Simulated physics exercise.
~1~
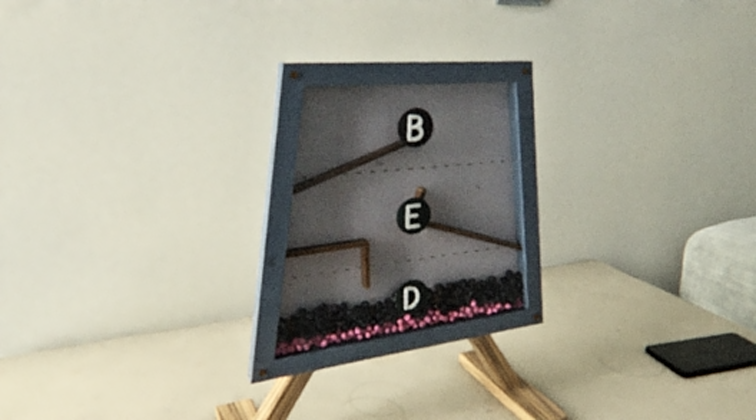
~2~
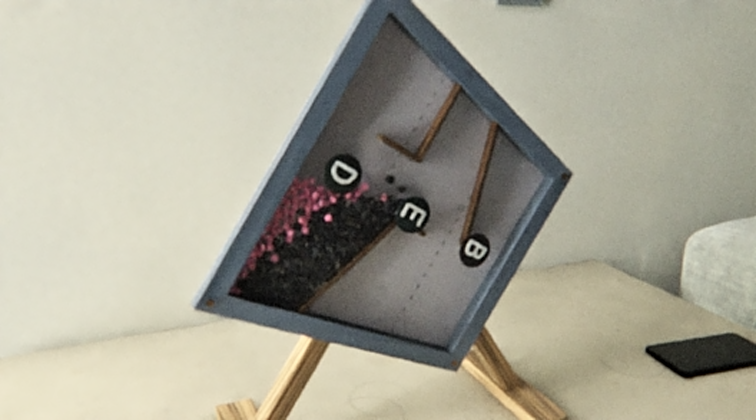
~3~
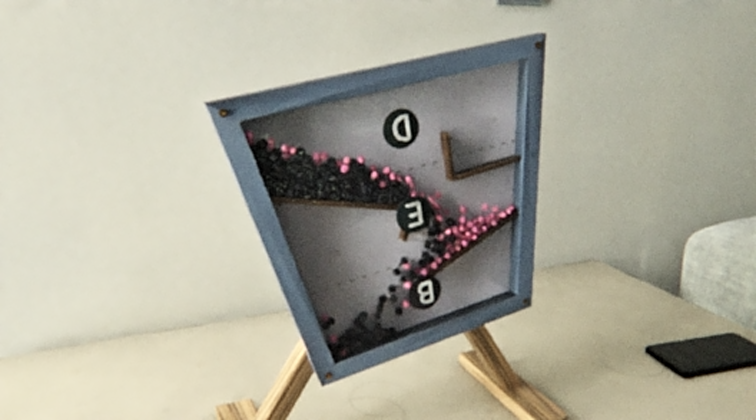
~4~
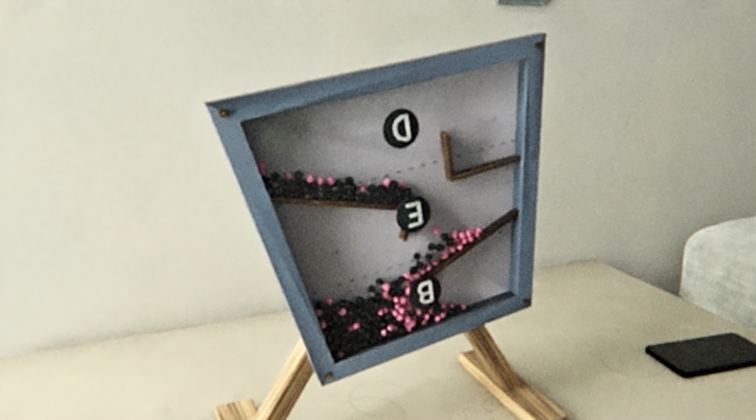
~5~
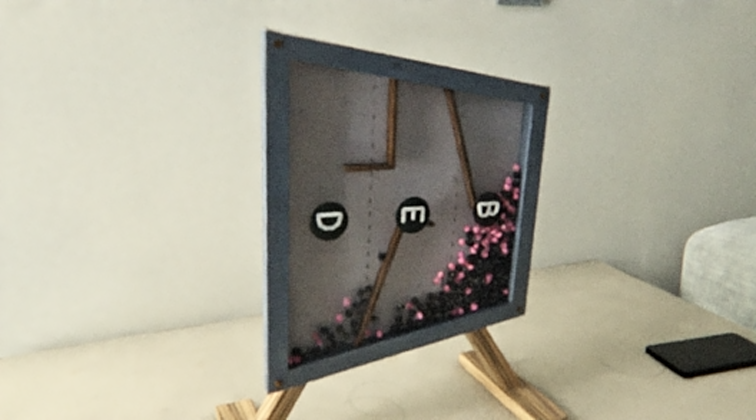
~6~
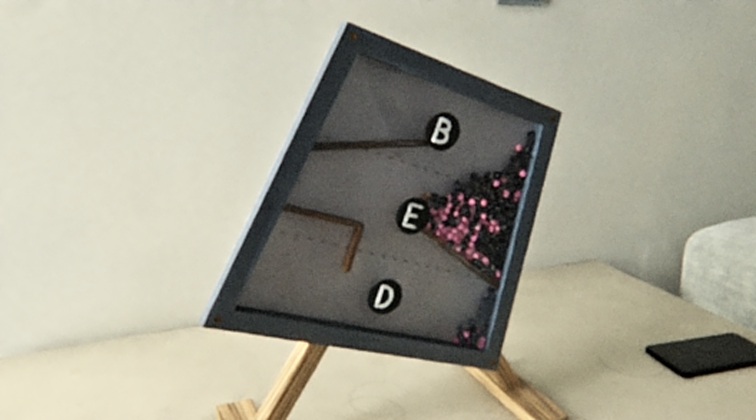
On a pale tabletop against a plain wall, seen from a still camera facing it at a slight angle, a blue-grey framed box stands on wooden legs, with a dark flat object and a grey cushioned shape at right. Inside, brown ledges and round labels B, E and D sit above black and smaller pink beads lying along the bottom. The box turns clockwise until nearly upside down, and the beads slide left, then spill past E towards B. After a pause, it swings back, sending beads to the right. It ends tilted slightly clockwise, most beads heaped right of E, a few below.
